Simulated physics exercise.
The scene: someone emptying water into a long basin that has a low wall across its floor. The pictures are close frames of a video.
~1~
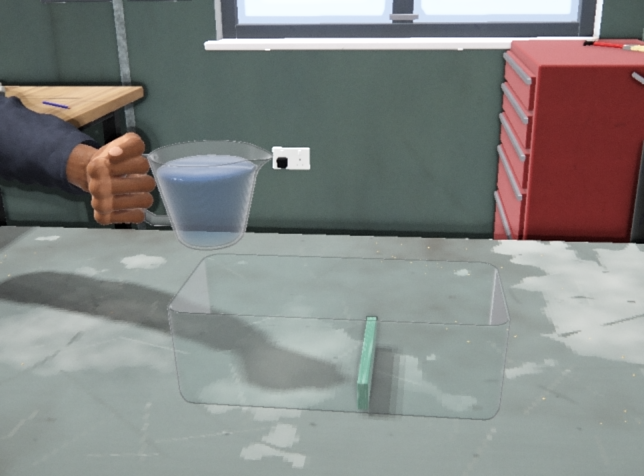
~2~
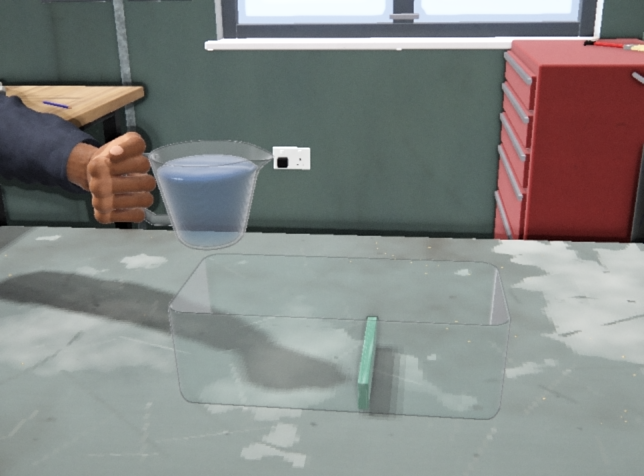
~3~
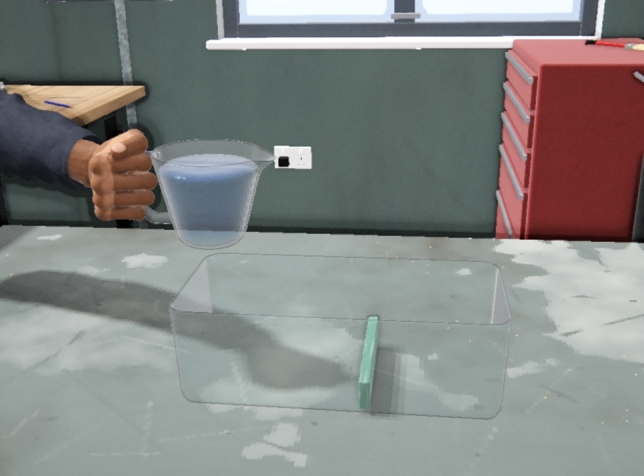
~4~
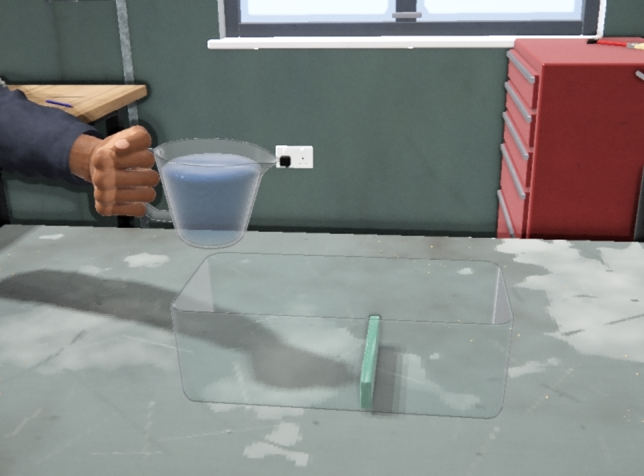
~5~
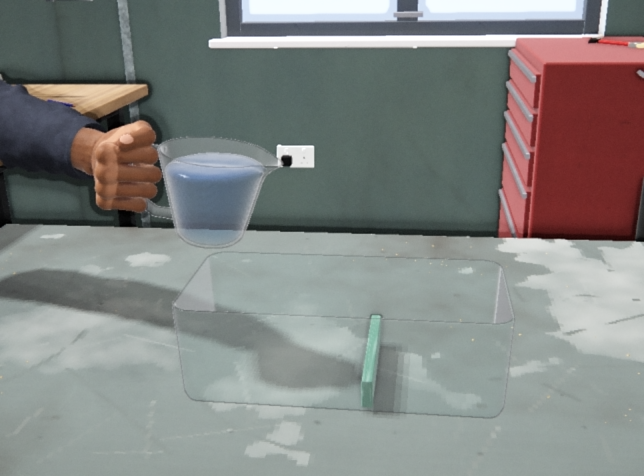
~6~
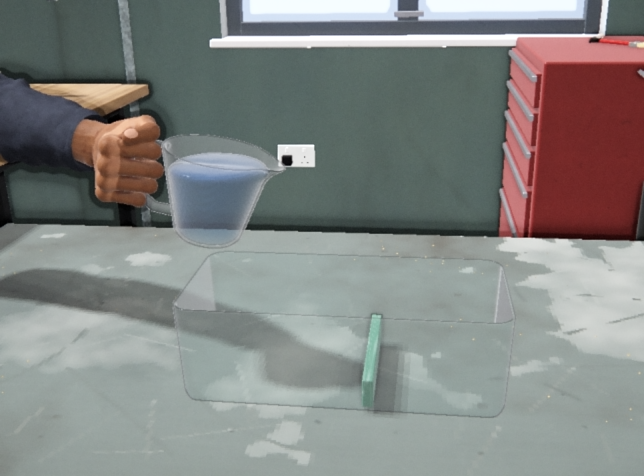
At the start, a hand at the left holds a clear jug of bluish water upright above a long, empty transparent basin with a low green wall across its floor. The jug stays still briefly, then the hand slowly tilts it slightly to the right, the water remaining inside.
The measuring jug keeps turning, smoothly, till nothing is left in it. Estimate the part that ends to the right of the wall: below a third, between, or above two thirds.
The share right of the wall is not even a third.
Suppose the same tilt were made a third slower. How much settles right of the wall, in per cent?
Some 5 per cent.
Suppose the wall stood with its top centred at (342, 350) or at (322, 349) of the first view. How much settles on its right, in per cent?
In turn 20 and 50 in a hundred.
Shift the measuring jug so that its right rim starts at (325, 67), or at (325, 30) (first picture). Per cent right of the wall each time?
Roughly 80 per cent, and 85 per cent.
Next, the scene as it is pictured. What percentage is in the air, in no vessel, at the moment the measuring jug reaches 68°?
About 20 per cent.
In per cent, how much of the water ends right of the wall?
Close to 10 per cent.
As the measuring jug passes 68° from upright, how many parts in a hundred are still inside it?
Close to 65 per cent.
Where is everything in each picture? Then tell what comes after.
The first picture shows tilt 0°; pouring edge (273, 156); surface from (161, 165) to (258, 167); the long basin's rim runs from (187, 282) to (503, 293); the wall's top is at (368, 349).
The second picture shows tilt 0°; pouring edge (274, 156); surface from (161, 164) to (258, 167).
The third picture shows tilt 2°; pouring edge (276, 158); surface from (163, 163) to (260, 167).
The fourth picture shows tilt 4°; pouring edge (279, 160); surface from (166, 162) to (261, 167).
The fifth picture shows tilt 8°; pouring edge (283, 163); surface from (170, 161) to (266, 168).
The sixth picture shows tilt 12°; pouring edge (286, 168); surface from (172, 162) to (271, 168).
A moment on, the measuring jug is tipped part way and 65 per cent is still to pour, 13 is left of the wall and 0 right of it.
Next, the measuring jug is tipped on its side and 13 per cent is still to pour, 74 is left of the wall and 3 right of it.
Then the measuring jug is tipped on its side and 0 per cent is still to pour, 90 is left of the wall and 8 right of it.
Later the measuring jug is tipped on its side and 0 per cent is still to pour, 90 is left of the wall and 9 right of it.
At rest 90 per cent lies left of the wall, 9 right of it and 1 outside.
